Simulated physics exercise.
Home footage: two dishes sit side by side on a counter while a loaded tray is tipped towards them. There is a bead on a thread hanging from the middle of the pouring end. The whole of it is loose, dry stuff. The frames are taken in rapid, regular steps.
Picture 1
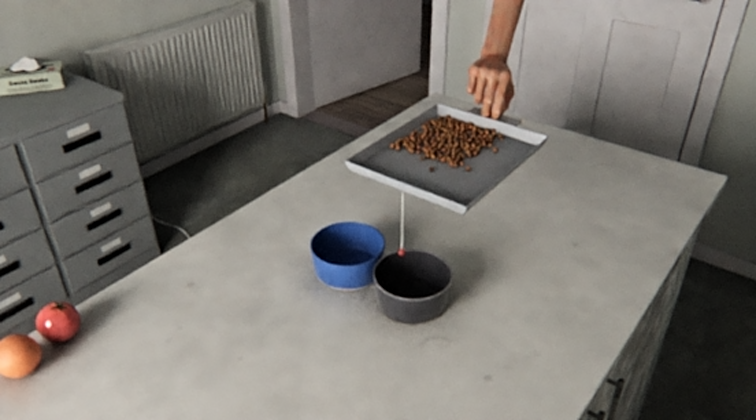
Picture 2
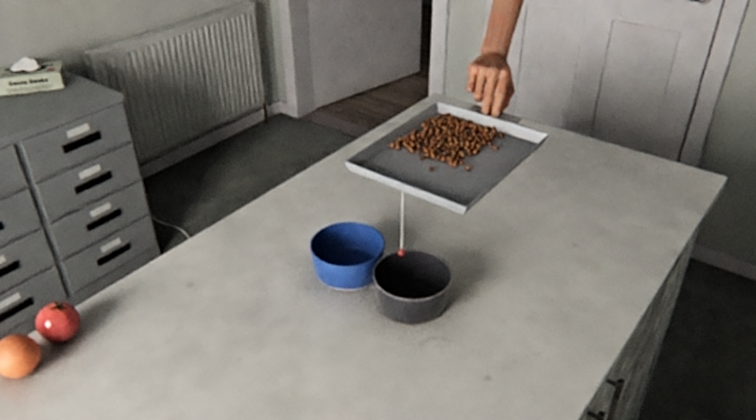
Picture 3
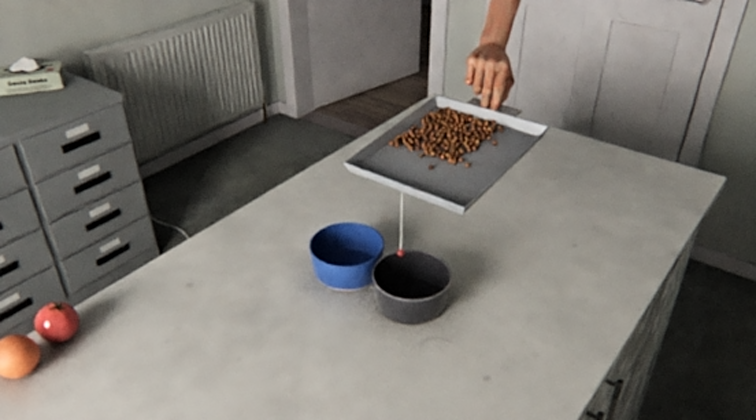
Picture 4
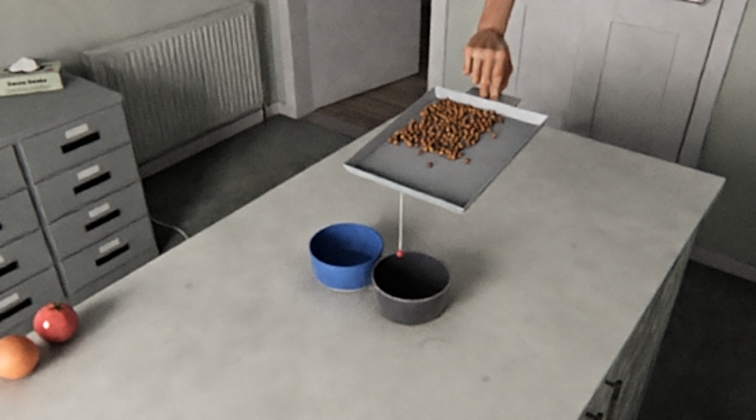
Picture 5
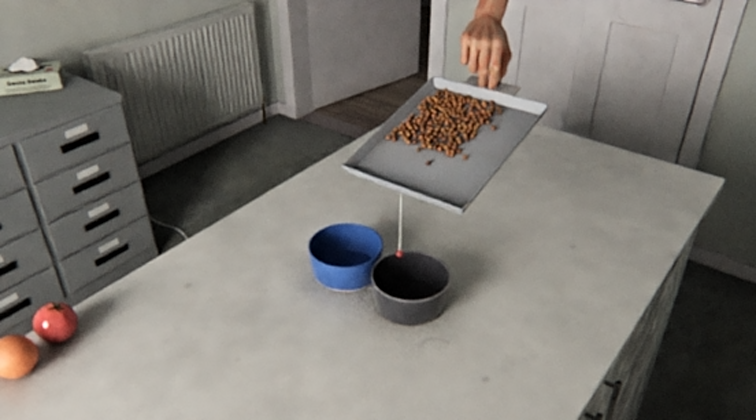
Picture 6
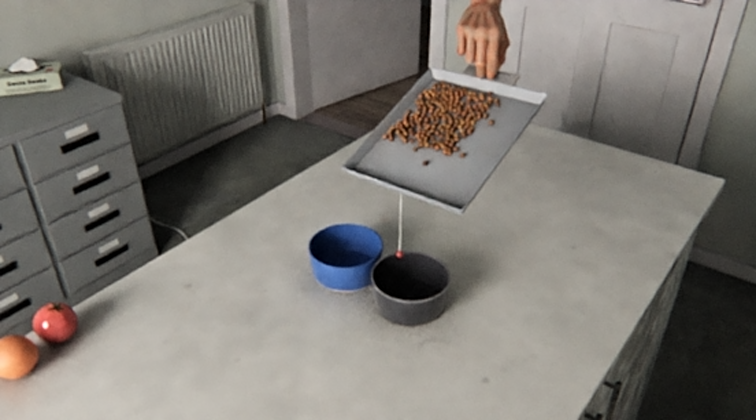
A hand steadily tilts a gray tray of small brown pieces above blue and black bowls.
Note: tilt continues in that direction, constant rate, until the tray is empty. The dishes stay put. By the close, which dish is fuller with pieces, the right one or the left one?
The left one.
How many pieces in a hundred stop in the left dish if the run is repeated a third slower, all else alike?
Estimate: Around 60%.
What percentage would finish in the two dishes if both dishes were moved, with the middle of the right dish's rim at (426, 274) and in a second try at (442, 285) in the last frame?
The first comes to 50 percent and the second to 50 percent.
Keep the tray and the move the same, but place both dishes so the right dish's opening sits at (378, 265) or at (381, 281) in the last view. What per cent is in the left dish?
Close to 20 in a hundred first, close to 40 in a hundred second.
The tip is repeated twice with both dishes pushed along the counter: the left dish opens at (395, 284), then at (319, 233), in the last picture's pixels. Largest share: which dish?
Place 1 - the dish at left; place 2 - the dish at right.
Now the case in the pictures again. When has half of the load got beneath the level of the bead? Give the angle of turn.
Around 70°, give or take.
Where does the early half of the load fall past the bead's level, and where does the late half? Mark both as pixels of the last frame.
It goes through near (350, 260) first, then near (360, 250).
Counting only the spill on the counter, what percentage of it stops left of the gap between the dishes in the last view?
It comes out at roughly 90 percent.
Soon after the last picture, tray tipped steeply; about half on the tray; a stray few in the right dish; a small part in the left dish; a small part outside both; about a quarter in the air.
A little later, tray tipped past a quarter turn; about a quarter in the right dish; about half in the left dish; about a quarter outside both; a small part in the air.
Later still, tray tipped past a quarter turn; about a quarter in the right dish; about half in the left dish; about a third outside both.
At rest, tray tipped past a quarter turn; about a quarter in the right dish; about half in the left dish; about a third outside both.
